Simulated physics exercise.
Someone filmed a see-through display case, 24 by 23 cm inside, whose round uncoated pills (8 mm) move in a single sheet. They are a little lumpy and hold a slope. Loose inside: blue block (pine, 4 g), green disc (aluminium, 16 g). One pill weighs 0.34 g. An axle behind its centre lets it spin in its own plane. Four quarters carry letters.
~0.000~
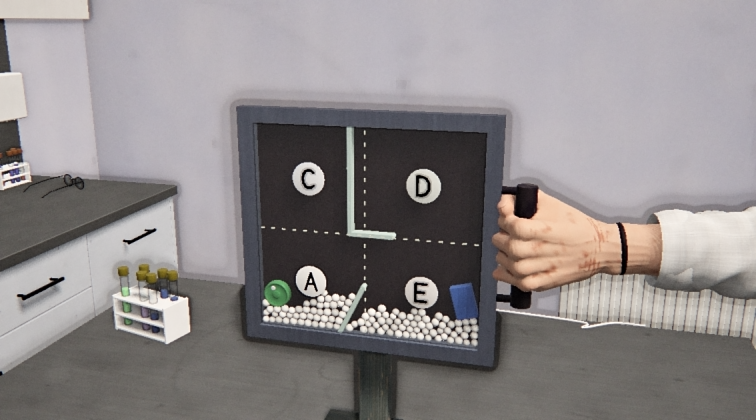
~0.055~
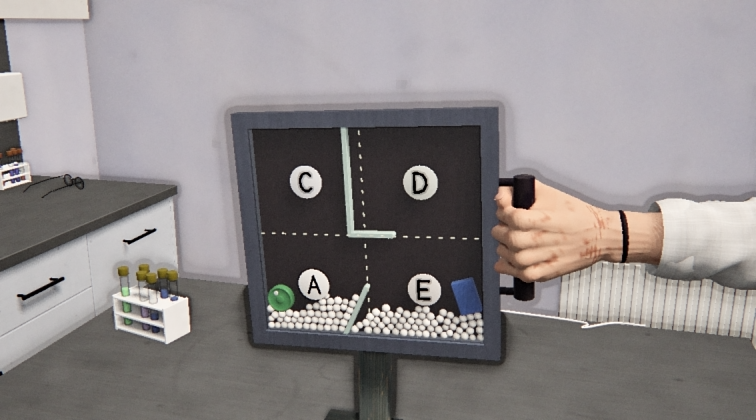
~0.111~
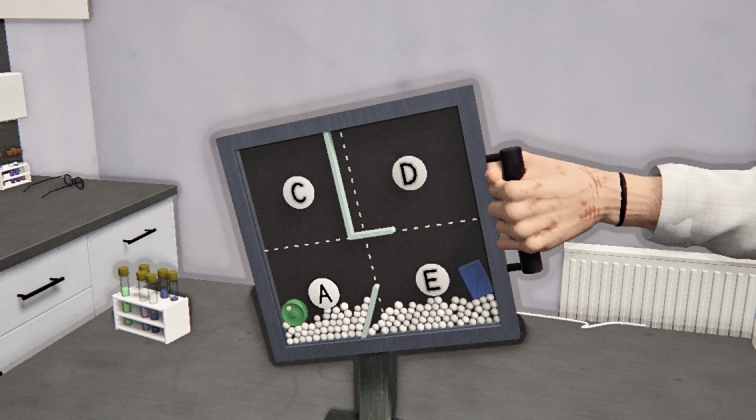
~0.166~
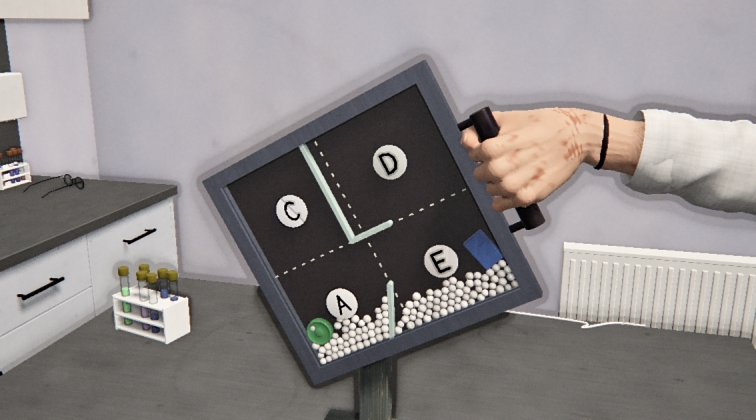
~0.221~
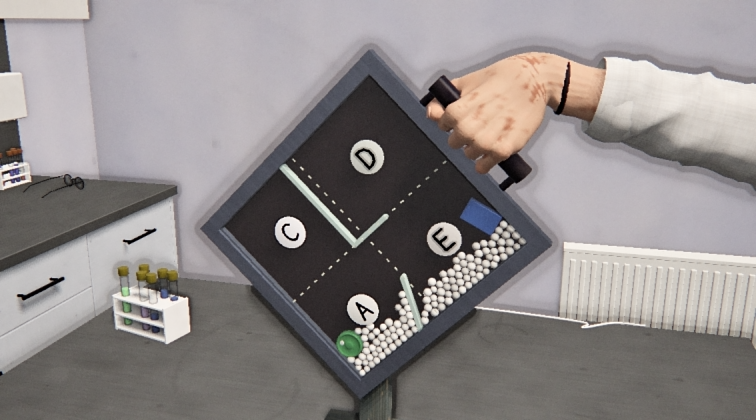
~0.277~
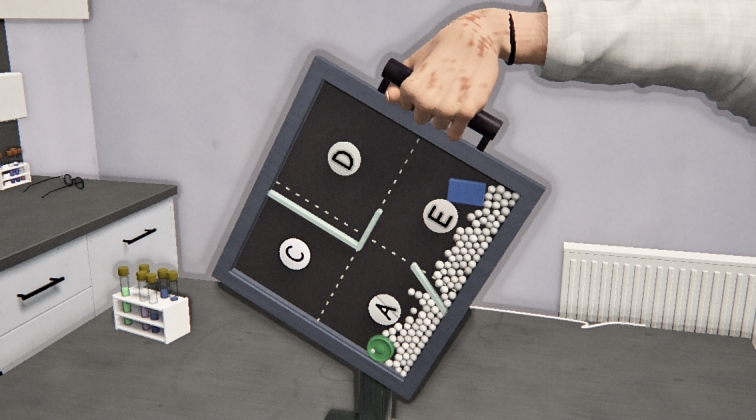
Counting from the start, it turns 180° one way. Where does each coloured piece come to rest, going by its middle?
Blue block: C; green disc: C.
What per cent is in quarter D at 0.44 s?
Roughly 0 per cent.
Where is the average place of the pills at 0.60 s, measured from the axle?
Some 5 cm right and 3 cm above.
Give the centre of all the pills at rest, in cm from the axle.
Some 1 cm right and 8 cm below.
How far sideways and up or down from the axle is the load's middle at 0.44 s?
Some 9 cm right and 1 cm above.
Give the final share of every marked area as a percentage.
Quarter A: 5; quarter C: 55; quarter D: 35; quarter E: 5.
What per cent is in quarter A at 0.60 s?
Roughly 50 per cent.
After 0.44 s, it stands 111° anticlockwise; the pills' middle is 9 cm right of and 1 cm above the centre; A 55 %, E 45 %; blue block in E; green disc in A.
After 0.60 s, it stands 159° anticlockwise; the pills' middle is 5 cm right of and 3 cm above the centre; A 50 %, C 15 %, E 35 %; blue block in C; green disc in A.
After 0.74 s, it stands 180° anticlockwise; the pills' middle is 1 cm right of and 4 cm below the centre; A 10 %, C 45 %, D 25 %, E 20 %; blue block in C; green disc in C.
All still by 1.5 s, it stands 180° anticlockwise; A 5 %, C 55 %, D 35 %, E 5 %; blue block in C; green disc in C.
